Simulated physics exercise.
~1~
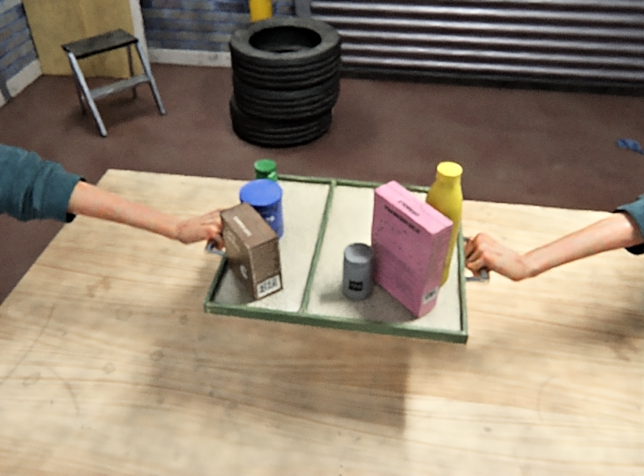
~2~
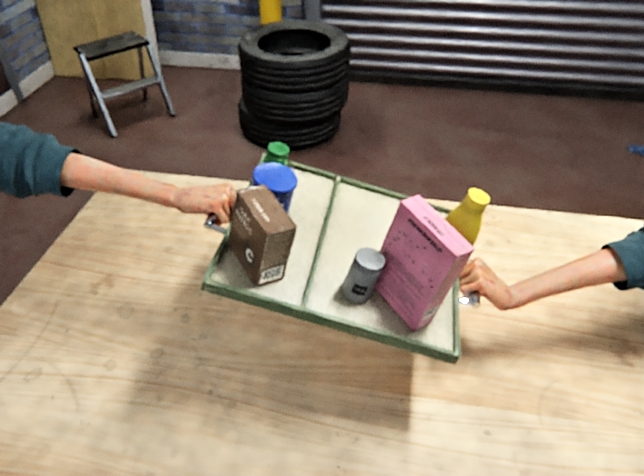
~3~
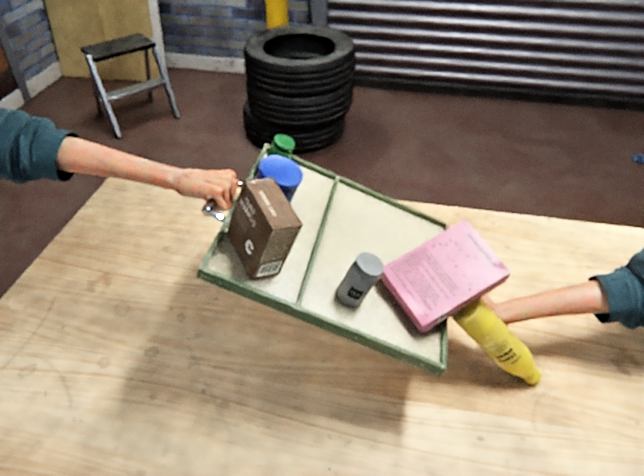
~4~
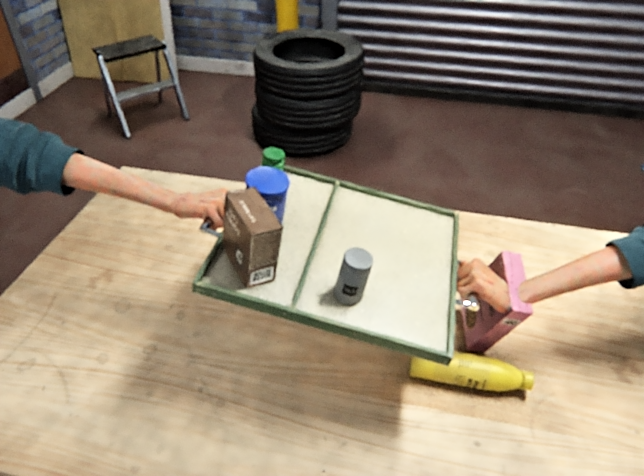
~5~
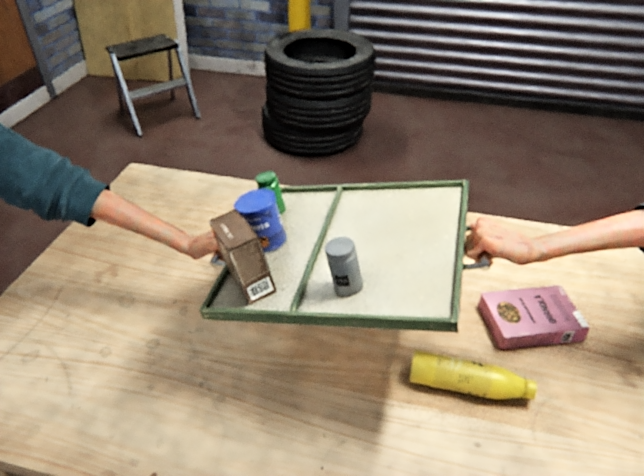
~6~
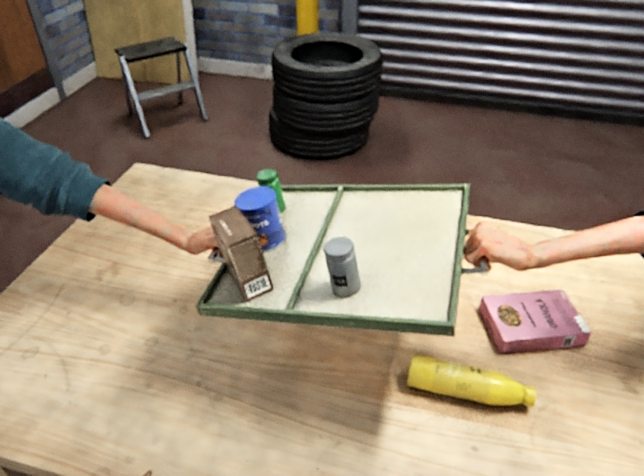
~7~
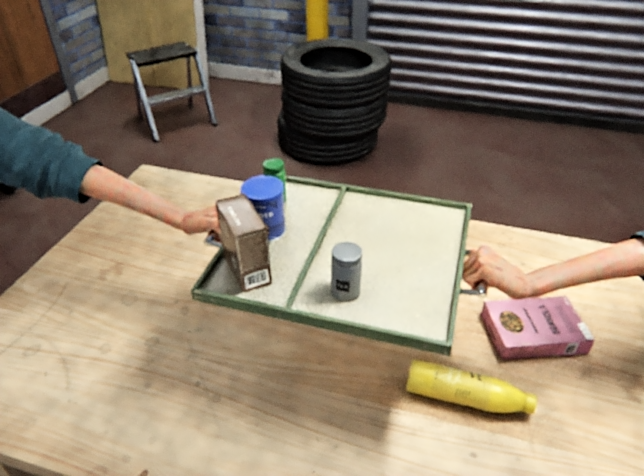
In this clip, two hands tilt a tray of containers and packets down to the right, and a yellow bottle and pink packet topple off onto the wooden table; the tray then dips left and levels, with the brown packet, blue tin, and green and grey shakers still aboard.
